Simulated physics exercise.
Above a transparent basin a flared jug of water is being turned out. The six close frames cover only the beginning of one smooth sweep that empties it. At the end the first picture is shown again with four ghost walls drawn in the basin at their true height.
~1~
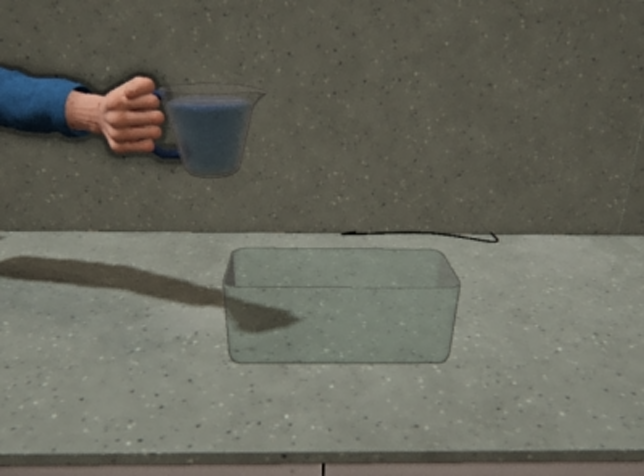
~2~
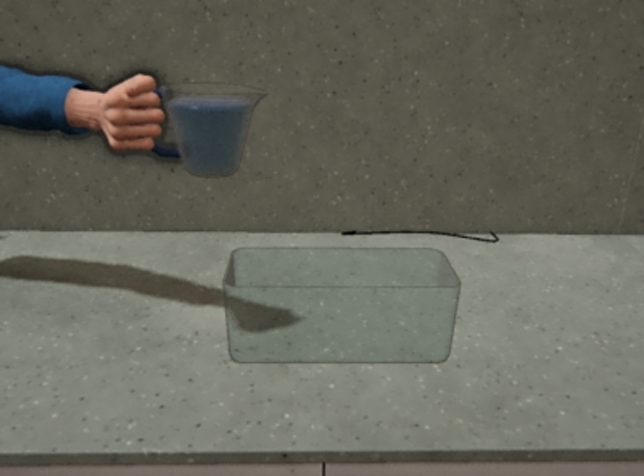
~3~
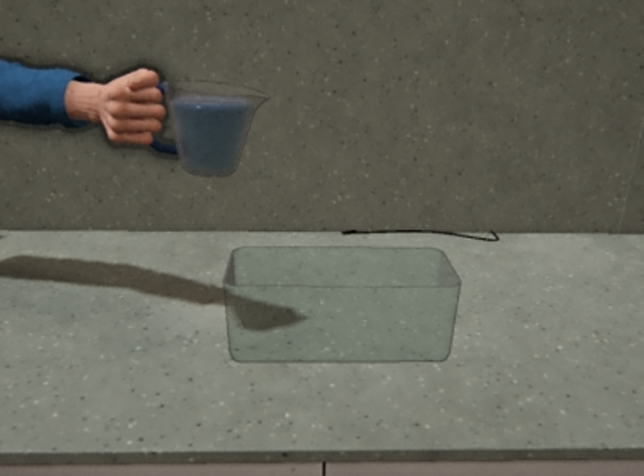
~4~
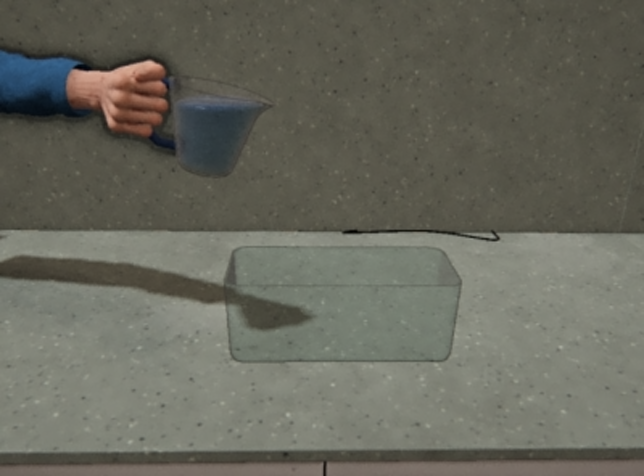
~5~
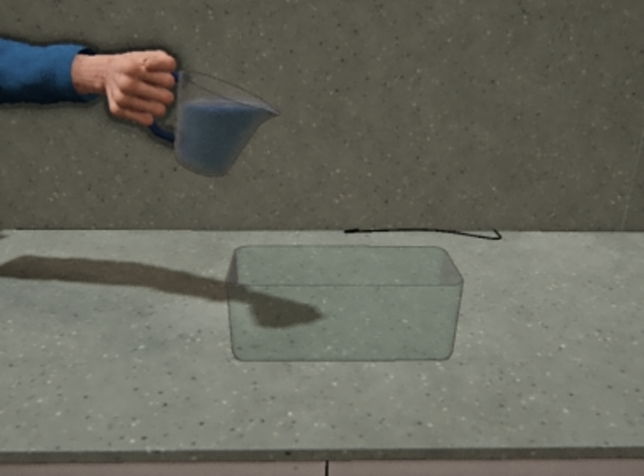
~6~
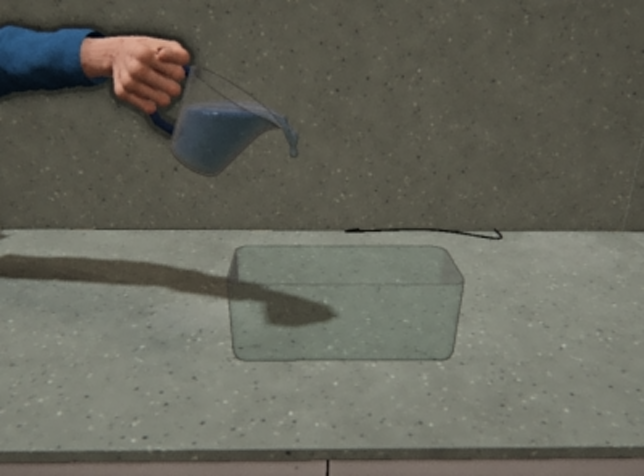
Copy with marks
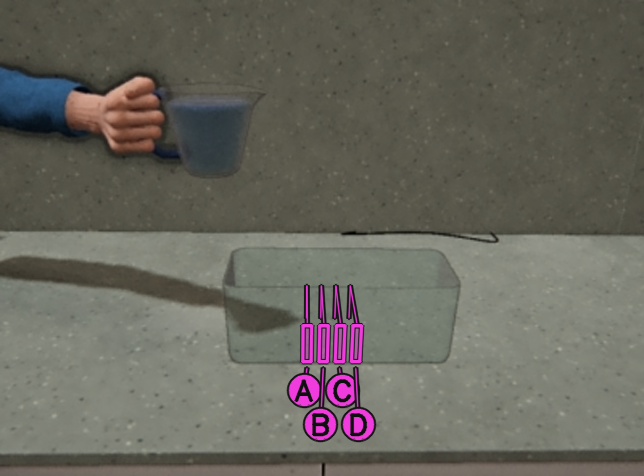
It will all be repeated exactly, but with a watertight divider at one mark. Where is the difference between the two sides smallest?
Take B.
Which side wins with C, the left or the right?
The left one.
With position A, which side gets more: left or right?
The right side.
On the marked copy, A at (306, 368); B at (323, 368); C at (339, 368); D at (355, 368).
With A, about 23 % ends left of the wall and 75 % right of it.
With B, about 52 % ends left of the wall and 45 % right of it.
With C, about 81 % ends left of the wall and 16 % right of it; 3 % is lost outside.
With D, about 95 % ends left of the wall and 3 % right of it; 3 % is lost outside.
